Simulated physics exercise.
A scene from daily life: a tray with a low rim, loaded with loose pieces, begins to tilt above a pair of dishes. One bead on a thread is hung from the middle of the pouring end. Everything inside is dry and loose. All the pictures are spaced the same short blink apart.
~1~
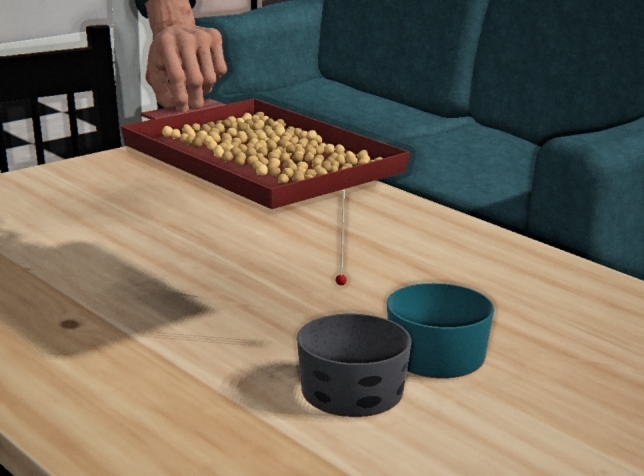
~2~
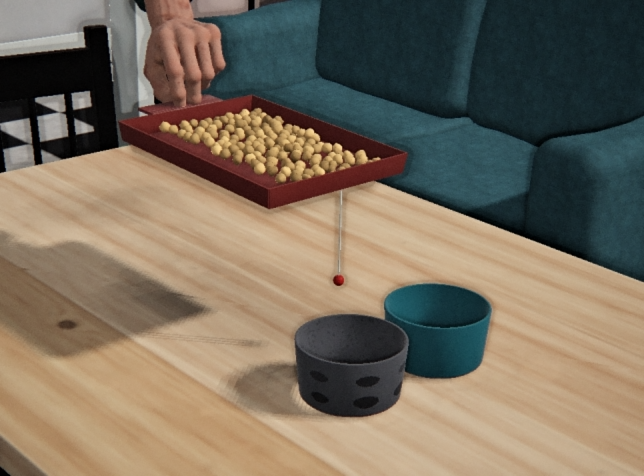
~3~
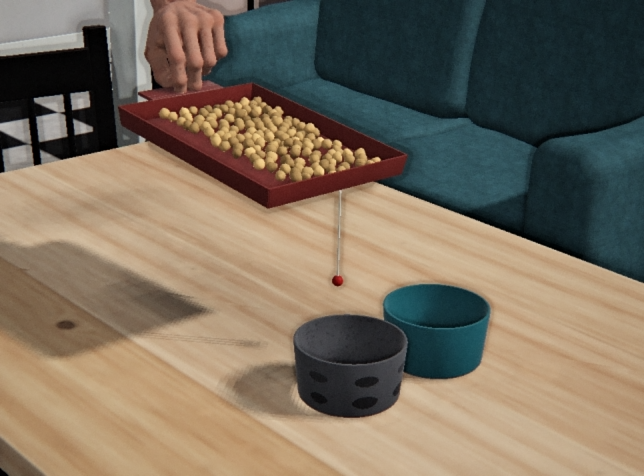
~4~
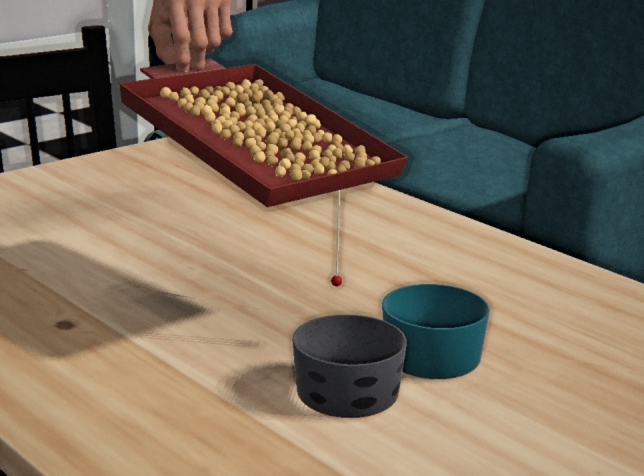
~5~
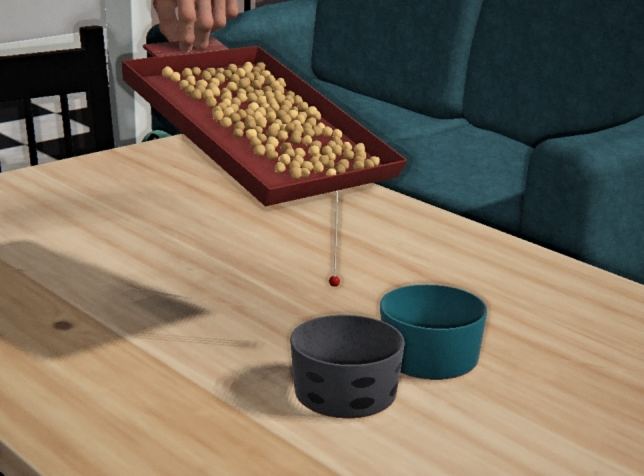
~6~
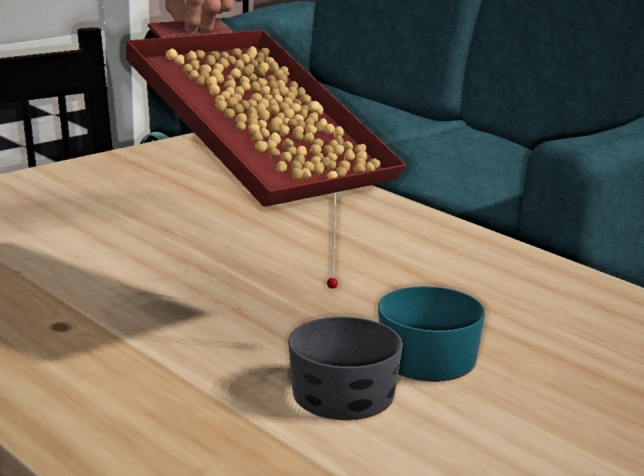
Red tray of dried chickpeas held by a hand tilting steadily steeper above a grey dish and a teal dish on a wooden table.
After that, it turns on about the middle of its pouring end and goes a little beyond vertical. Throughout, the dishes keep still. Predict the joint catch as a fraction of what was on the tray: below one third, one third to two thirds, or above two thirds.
Above two thirds.
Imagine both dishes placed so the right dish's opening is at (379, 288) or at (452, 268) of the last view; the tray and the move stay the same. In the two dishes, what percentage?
30 % and 30 %.
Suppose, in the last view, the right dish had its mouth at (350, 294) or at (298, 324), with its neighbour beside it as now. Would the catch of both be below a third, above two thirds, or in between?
Case one, under a third; case two, less than a third.
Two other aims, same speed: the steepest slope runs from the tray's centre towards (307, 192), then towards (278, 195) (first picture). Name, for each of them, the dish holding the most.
Respectively, the one at left and the one at left.
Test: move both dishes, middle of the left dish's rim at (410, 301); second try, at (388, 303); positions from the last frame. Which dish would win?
In order: The left-hand one. Then: The left-hand one.
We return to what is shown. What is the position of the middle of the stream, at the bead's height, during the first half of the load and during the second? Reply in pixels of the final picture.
At about (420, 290), then at (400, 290).
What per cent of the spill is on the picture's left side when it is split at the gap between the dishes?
Near 40 %.
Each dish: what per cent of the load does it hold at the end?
Final split: Left dish some 30 per cent, right dish some 60 per cent.
Shortly afterwards, tray tipped steeply; the whole lot on the tray.
Next, tray tipped past a quarter turn; all but a few on the tray; only a few in the left dish.
Some moments later, tray tipped past a quarter turn; near a quarter in the left dish; near two thirds in the right dish; a little outside both; only a few in the air.
In the end, tray tipped past a quarter turn; near a quarter in the left dish; near two thirds in the right dish; a little outside both; only a few in the air.
